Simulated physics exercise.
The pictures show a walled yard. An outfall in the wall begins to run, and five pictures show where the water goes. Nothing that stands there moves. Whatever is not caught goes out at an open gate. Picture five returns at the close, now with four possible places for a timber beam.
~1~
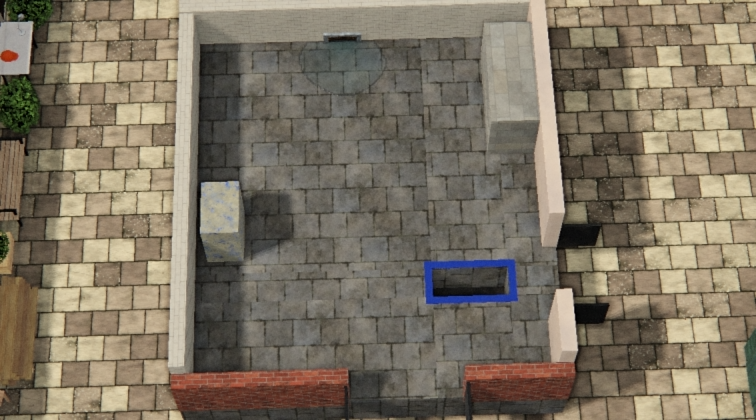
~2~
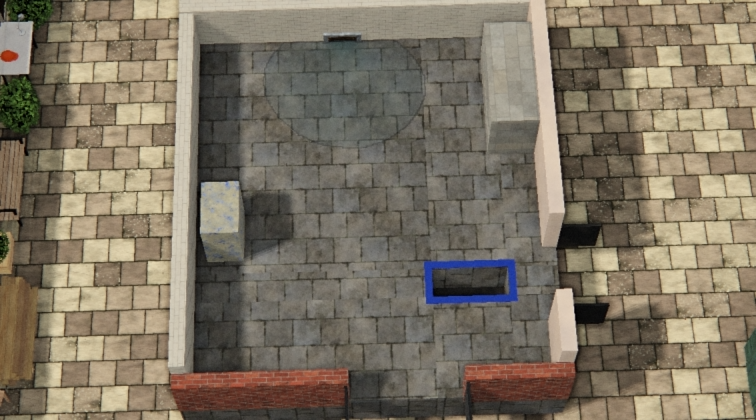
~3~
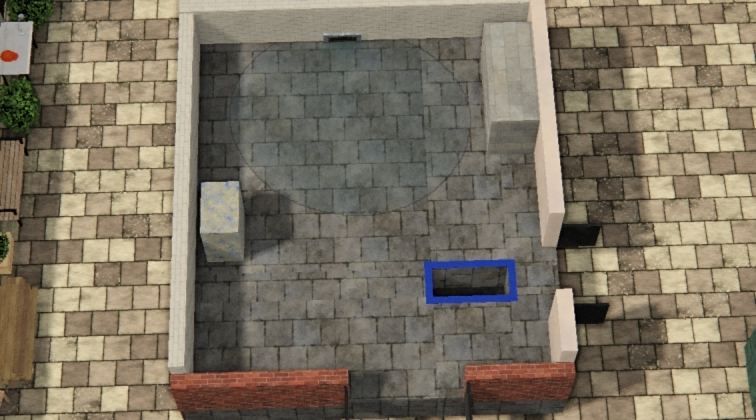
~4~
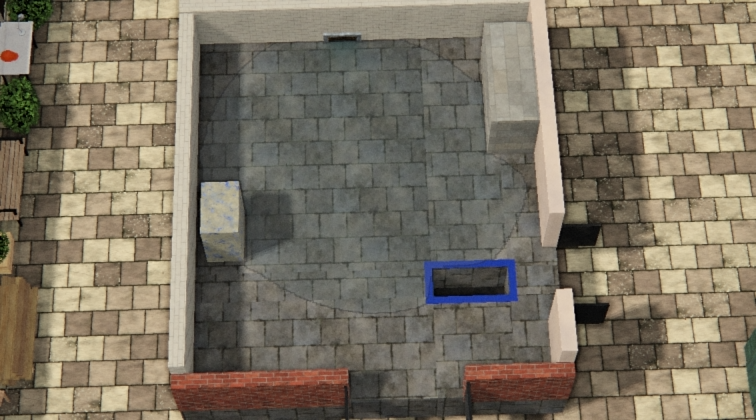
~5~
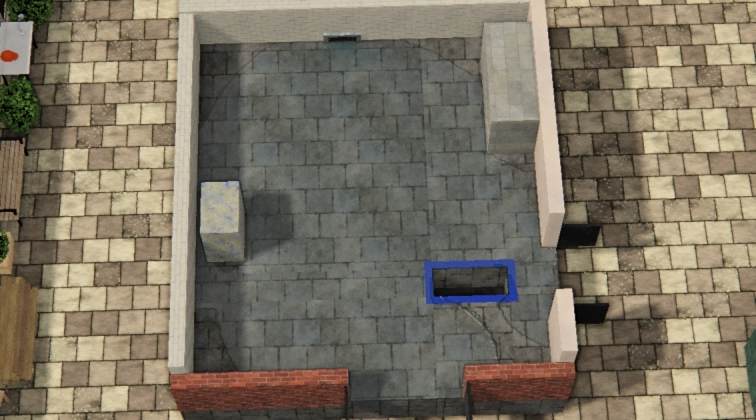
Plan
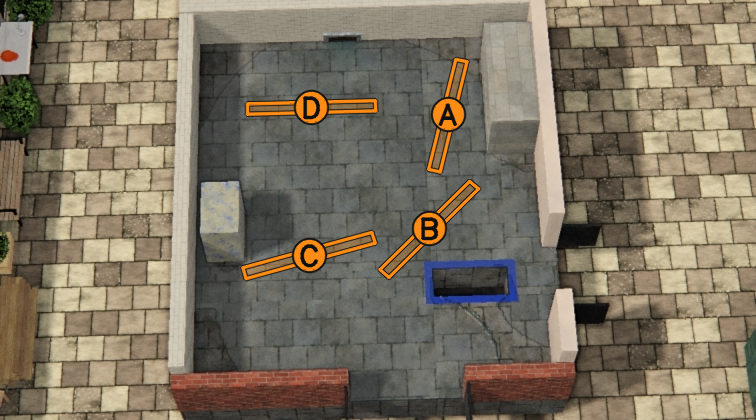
The footage shows a walled paved yard from above as a shallow sheet of water spreads from the far wall across the ground, passing around two blocks, reaching a blue-edged pit and then covering most of the yard.
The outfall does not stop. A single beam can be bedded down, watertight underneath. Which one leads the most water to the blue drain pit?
C works best here.
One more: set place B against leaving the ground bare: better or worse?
Place B is worse.
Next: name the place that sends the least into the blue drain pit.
That is place B.
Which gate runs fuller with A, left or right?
The left one.
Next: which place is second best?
The answer is D.
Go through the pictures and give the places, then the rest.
The first frame shows outfall at (342, 37); blue drain pit at (471, 282); open gate at (545, 283); open gate at (406, 385); 4 % of the ground under water, visible out to (360, 86); blue drain pit still dry.
In the second frame, 13 % of the ground under water, visible out to (330, 143); blue drain pit still dry.
In the third frame, 31 % of the ground under water, visible out to (374, 209); blue drain pit still dry.
In the fourth frame, 57 % of the ground under water, visible out to (429, 298); blue drain pit taking water.
In the fifth frame, 81 % of the ground under water, visible out to (556, 316); blue drain pit taking water.
In orange, A from (434, 170) to (461, 60); B from (384, 273) to (474, 185); C from (244, 273) to (373, 237); D from (247, 109) to (375, 105).
Choosing A, about 21 % of the stream goes into the blue drain pit, about 79 % out by the gates.
Choosing B, about 7 % of the stream goes into the blue drain pit, about 93 % out by the gates.
Choosing C, about 58 % of the stream goes into the blue drain pit, about 41 % out by the gates.
Choosing D, about 38 % of the stream goes into the blue drain pit, about 62 % out by the gates.
